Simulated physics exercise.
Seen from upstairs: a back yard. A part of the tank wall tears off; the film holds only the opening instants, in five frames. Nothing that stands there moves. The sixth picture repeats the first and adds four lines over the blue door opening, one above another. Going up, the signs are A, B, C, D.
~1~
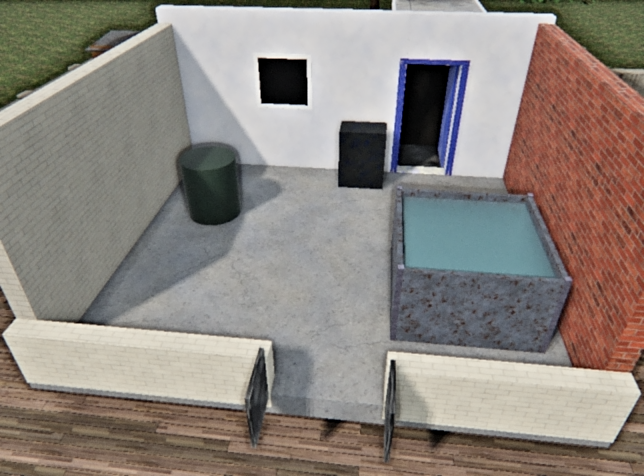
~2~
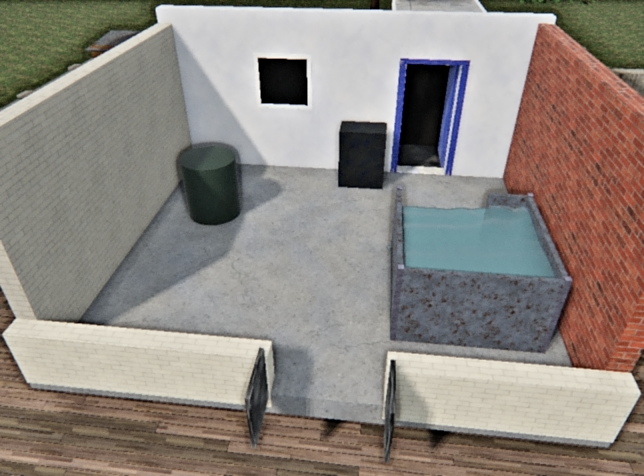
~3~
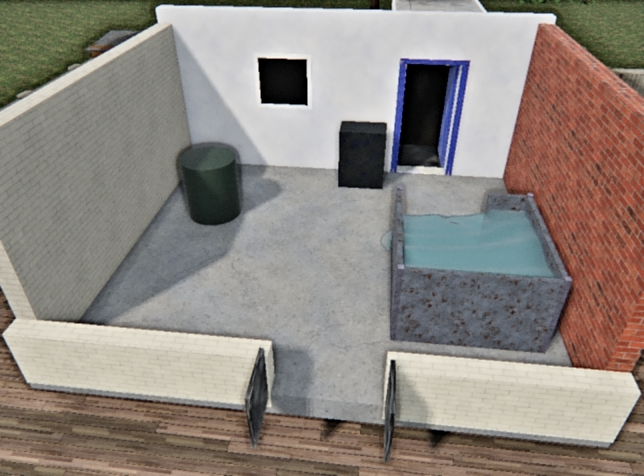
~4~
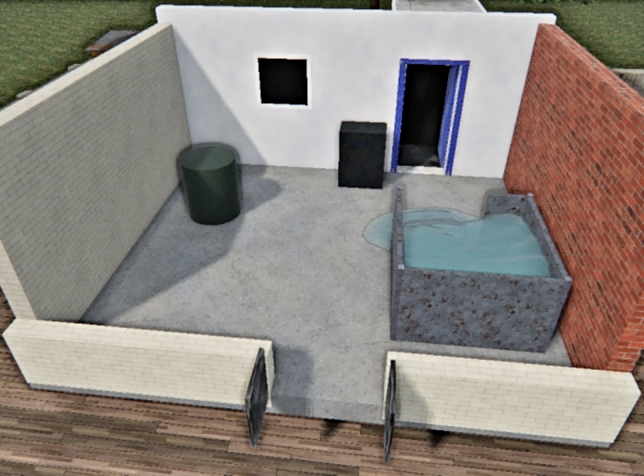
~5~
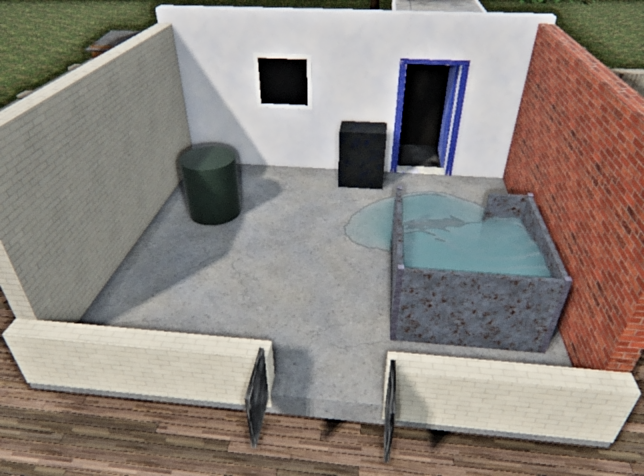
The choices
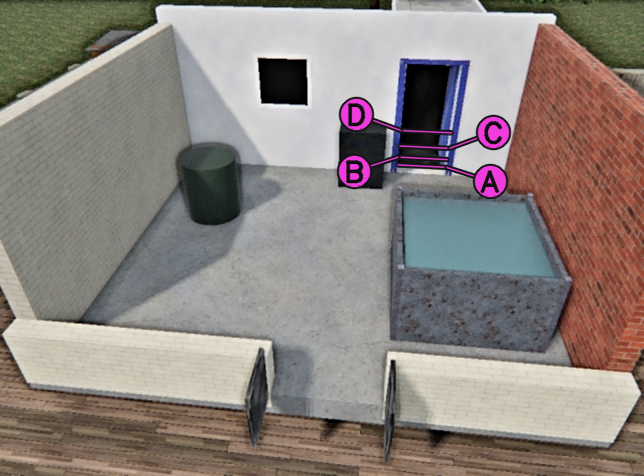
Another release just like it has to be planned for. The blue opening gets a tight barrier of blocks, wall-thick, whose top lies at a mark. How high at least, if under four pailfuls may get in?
Mark C just does it.
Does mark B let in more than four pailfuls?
Yes.
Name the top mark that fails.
Mark B.
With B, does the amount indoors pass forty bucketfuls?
No, it does not.
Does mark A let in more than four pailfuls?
Yes.
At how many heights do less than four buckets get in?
Two.
In magenta, A at (422, 166); B at (422, 158); C at (424, 147); D at (426, 131); from the bottom up A, B, C, D.
With A, dozens of bucketfuls pour in.
With B, about 12 bucketfuls get in.
With C, a splash gets over, under a bucket.
With D, nothing gets over.
